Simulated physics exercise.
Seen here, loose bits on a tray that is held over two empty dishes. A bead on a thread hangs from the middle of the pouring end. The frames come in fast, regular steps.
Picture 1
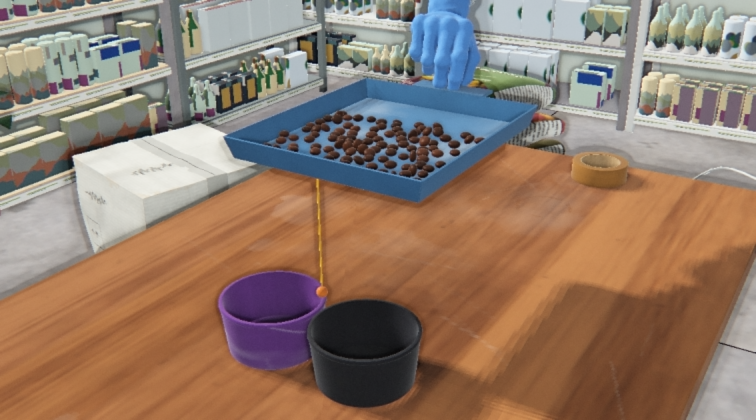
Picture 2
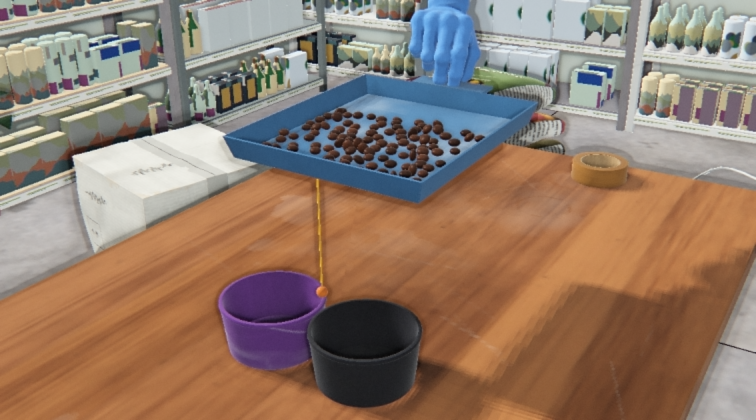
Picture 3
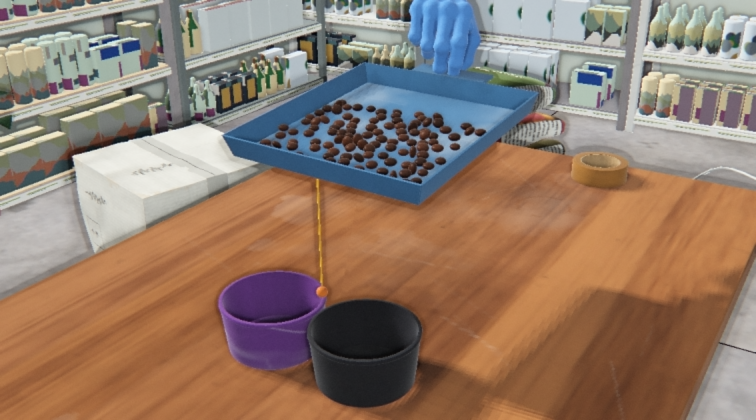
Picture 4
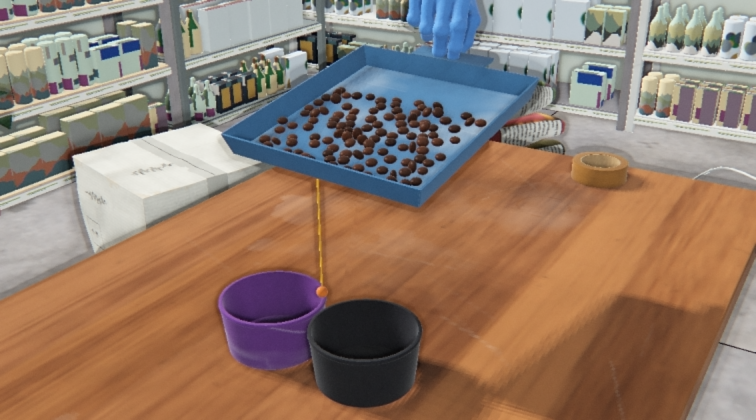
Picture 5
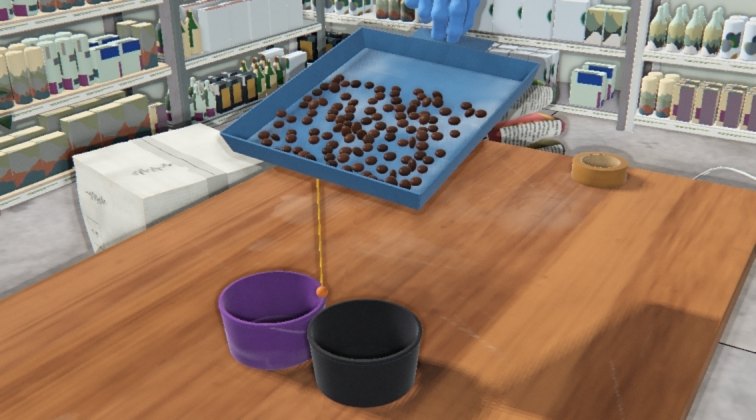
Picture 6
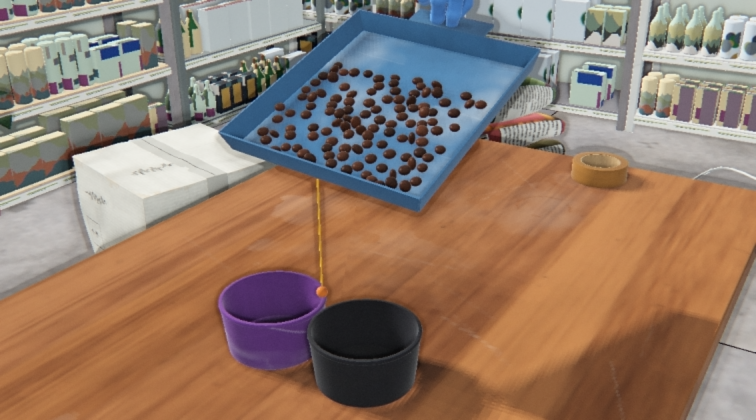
Blue tray of loose brown pieces tilting gradually, its far side rising beneath a blue-gloved hand, above empty purple and black bowls.
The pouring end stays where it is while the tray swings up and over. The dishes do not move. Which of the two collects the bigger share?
The right one ends fuller.
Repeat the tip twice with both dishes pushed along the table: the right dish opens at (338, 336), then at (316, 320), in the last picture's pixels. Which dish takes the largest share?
In turn: The right dish; the right one.
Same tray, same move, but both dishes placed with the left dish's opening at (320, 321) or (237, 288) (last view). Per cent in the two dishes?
Roughly 90 per cent, and 40 per cent.
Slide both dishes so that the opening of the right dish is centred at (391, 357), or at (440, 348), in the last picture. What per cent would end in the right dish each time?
Near 60 % and 30 %.
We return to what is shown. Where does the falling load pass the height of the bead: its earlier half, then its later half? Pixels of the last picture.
Early half (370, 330), late half (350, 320).
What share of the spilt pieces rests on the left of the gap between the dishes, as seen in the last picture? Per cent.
About 50 per cent.
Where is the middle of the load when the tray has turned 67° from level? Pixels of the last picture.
Roughly at (358, 176).
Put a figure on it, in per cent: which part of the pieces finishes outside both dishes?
Near 40 %.
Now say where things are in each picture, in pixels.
In the first frame, corners of the pouring end at (233, 135) and (419, 177), level; middle of the load at (375, 150), flat chocolate drops; left dish at (240, 340); right dish at (334, 376); bead on its thread at (322, 292).
In the second frame, corners of the pouring end at (232, 135) and (419, 178), level; middle of the load at (375, 148).
In the third frame, corners of the pouring end at (232, 134) and (418, 180), tipped barely, lowest at the right corner; middle of the load at (375, 145).
In the fourth frame, corners of the pouring end at (230, 132) and (418, 184), tipped a little, lowest at the right corner; middle of the load at (375, 139).
In the fifth frame, corners of the pouring end at (229, 131) and (417, 188), tipped a little, lowest at the right corner; middle of the load at (374, 134).
In the sixth frame, corners of the pouring end at (228, 130) and (417, 192), tipped clearly, lowest at the right corner; middle of the load at (374, 128); left dish at (240, 340); right dish at (334, 376).
Soon, tray tipped steeply; nearly all on the tray; a small part in the air.
A while on, tray tipped past a quarter turn; about a third on the tray; a small part in the right dish; about a quarter outside both; about a third in the air.
Towards the end, tray tipped past a quarter turn; about half in the right dish; a stray few in the left dish; about half outside both.
Finally, tray tipped past a quarter turn; about half in the right dish; a stray few in the left dish; about half outside both.
